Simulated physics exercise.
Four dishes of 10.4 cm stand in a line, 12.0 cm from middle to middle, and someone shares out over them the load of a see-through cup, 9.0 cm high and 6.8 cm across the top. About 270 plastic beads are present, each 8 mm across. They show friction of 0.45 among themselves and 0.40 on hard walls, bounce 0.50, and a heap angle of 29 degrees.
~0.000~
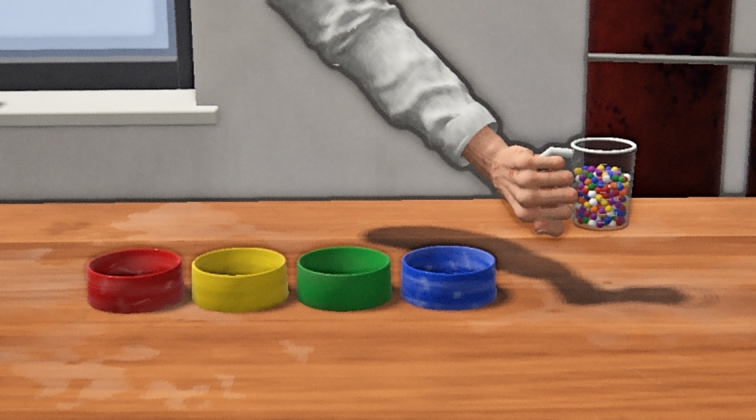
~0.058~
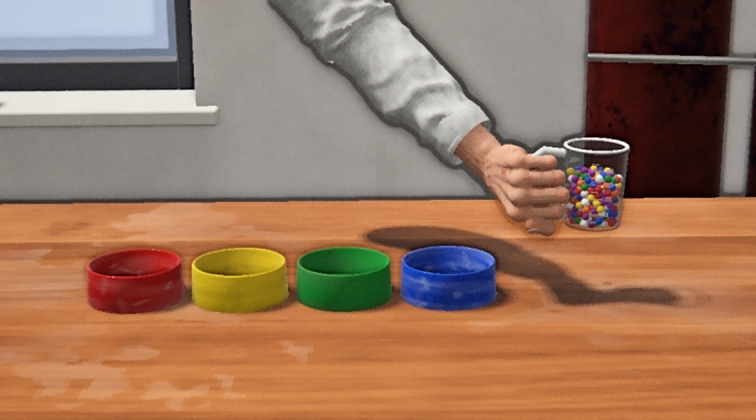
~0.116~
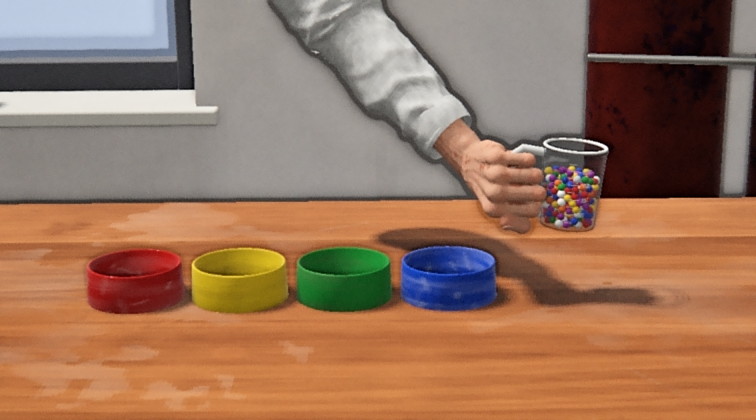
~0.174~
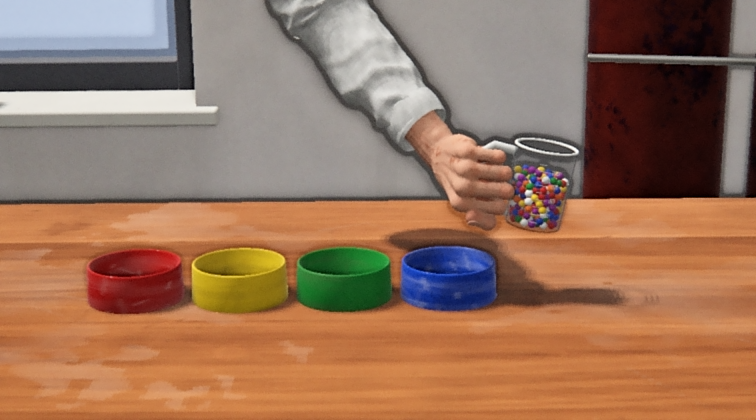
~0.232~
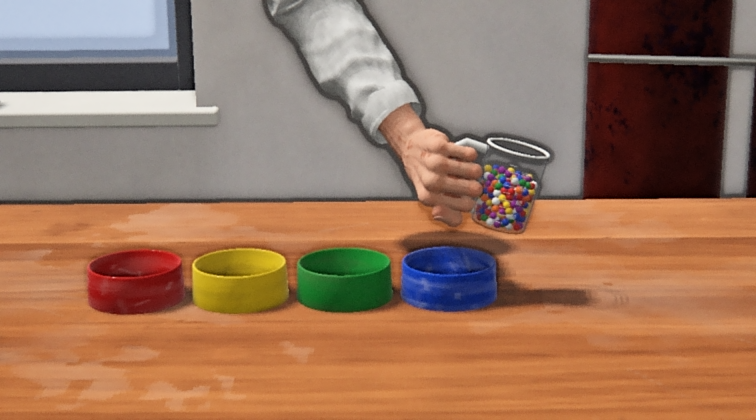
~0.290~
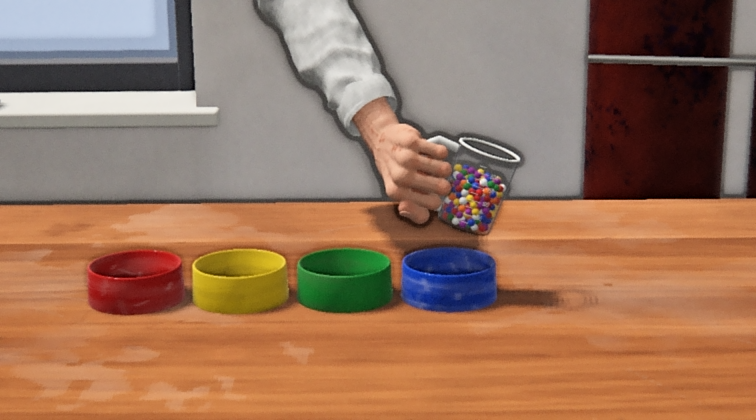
On a wooden counter near a window, a hand carried a clear cup of colorful beads leftward toward a row of red, yellow, green and blue dishes, gradually tilting it to the right along the way.
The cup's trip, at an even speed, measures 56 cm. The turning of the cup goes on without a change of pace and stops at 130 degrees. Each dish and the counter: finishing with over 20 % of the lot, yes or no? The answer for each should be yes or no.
Red - yes, blue - no, green - no, yellow - no, counter - no.
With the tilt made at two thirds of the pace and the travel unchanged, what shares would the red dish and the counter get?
Then the red dish would get 100 and the counter 0.
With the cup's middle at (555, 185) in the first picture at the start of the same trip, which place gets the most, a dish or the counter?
Result - top receiver is red.
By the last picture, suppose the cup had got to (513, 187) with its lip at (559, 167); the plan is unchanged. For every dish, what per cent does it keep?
Kept per dish: Red = 10, blue = 0, green = 10, yellow = 70.
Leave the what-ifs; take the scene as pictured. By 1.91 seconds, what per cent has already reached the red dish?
By that moment it's near 95 percent.
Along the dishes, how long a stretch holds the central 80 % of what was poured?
It covers some 6 centimetres of the row.
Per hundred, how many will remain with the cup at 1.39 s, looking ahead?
My estimate is about 90 per cent.
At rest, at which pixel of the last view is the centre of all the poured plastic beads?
Centre at rest, approx.: (146, 284) px.
Then, at 0.95 s, tilt 71 degrees; cup holds 100 %.
After 1.39 s, tilt 106 degrees; cup holds 90 %, red 10 %.
After 1.91 s, tilt 130 degrees; cup holds 0 %, red 95 %.
By 2.4 s all is still; red 95 %, blue 0 %, green 0 %, yellow 0 %, counter 5 %.
